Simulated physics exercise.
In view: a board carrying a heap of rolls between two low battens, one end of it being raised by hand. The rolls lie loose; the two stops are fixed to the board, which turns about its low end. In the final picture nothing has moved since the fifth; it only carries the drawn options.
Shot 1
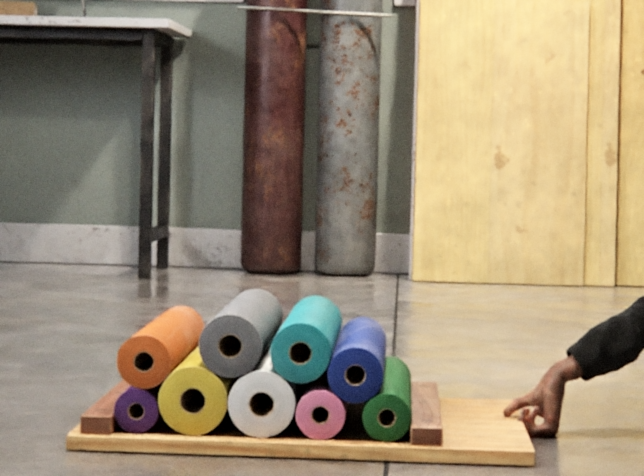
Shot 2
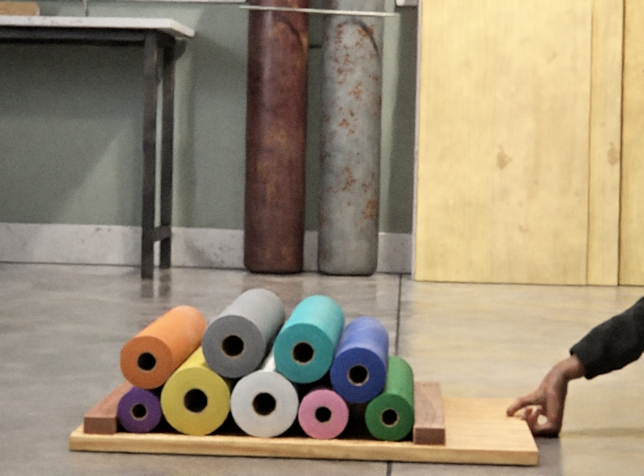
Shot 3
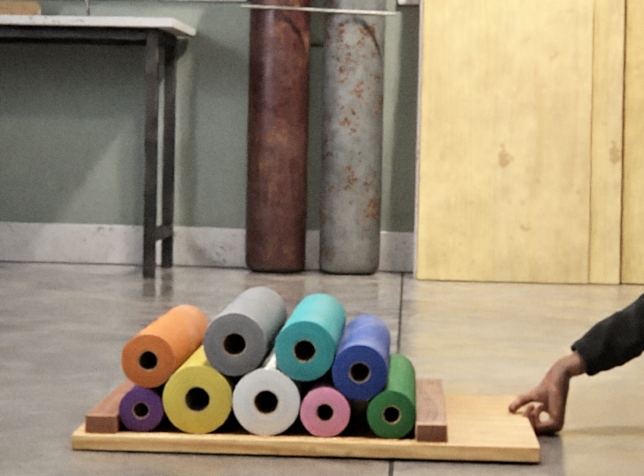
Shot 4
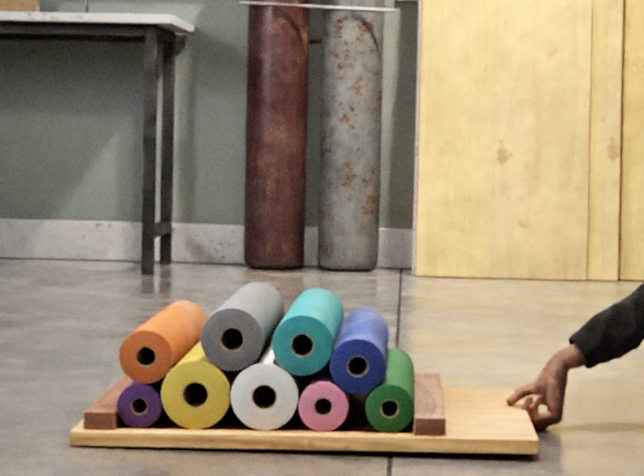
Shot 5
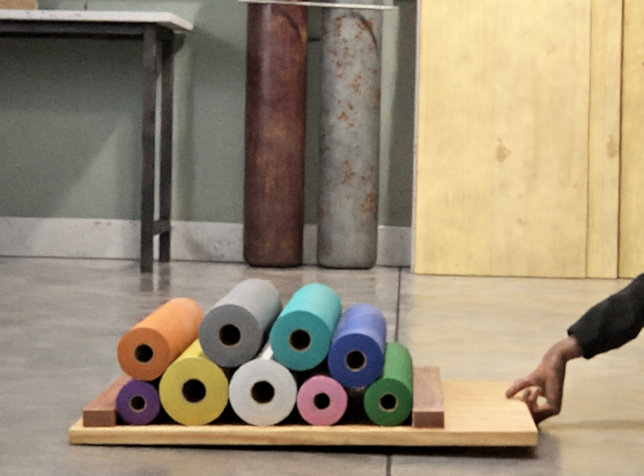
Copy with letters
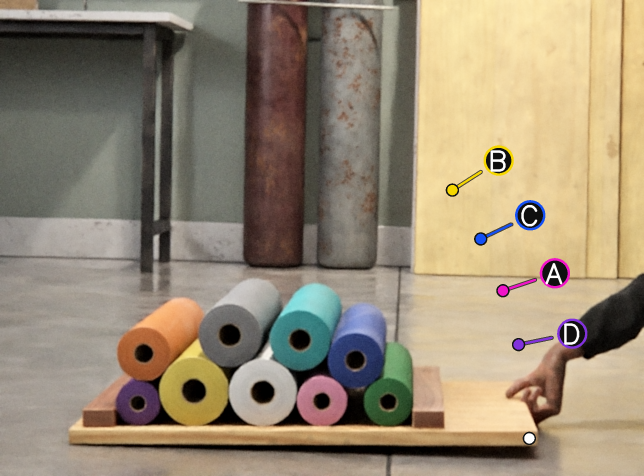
A hand slightly raises the right end of a wooden board stacked with colourful rolls.
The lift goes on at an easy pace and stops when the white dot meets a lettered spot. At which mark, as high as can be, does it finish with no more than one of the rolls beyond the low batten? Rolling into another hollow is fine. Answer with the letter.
No higher than C.
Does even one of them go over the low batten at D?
At D: Yes.
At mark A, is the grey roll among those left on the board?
Yes.
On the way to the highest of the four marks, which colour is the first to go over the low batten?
First is the orange one.
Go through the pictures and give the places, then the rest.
The first picture shows white roll (262, 404); pink roll (321, 415); green roll (387, 418).
The second picture shows green roll (390, 417); orange roll (147, 361).
The third picture shows board (314, 412); green roll (391, 414); grey roll (235, 344).
The fourth picture shows board (312, 407); yellow roll (196, 395).
The fifth picture shows board (311, 402); yellow roll (194, 391).
On the marked copy, A at (503, 291); B at (452, 190); C at (481, 239); D at (519, 344); the white dot at (529, 438).
With C. Early on, board at 16°.
Further on, board at 27°.
At the end, board at 27°, one over the low batten (orange).
As for the rest, A one over the low batten (orange); B four over the low batten (orange, blue, turquoise, grey); D one over the low batten (orange).
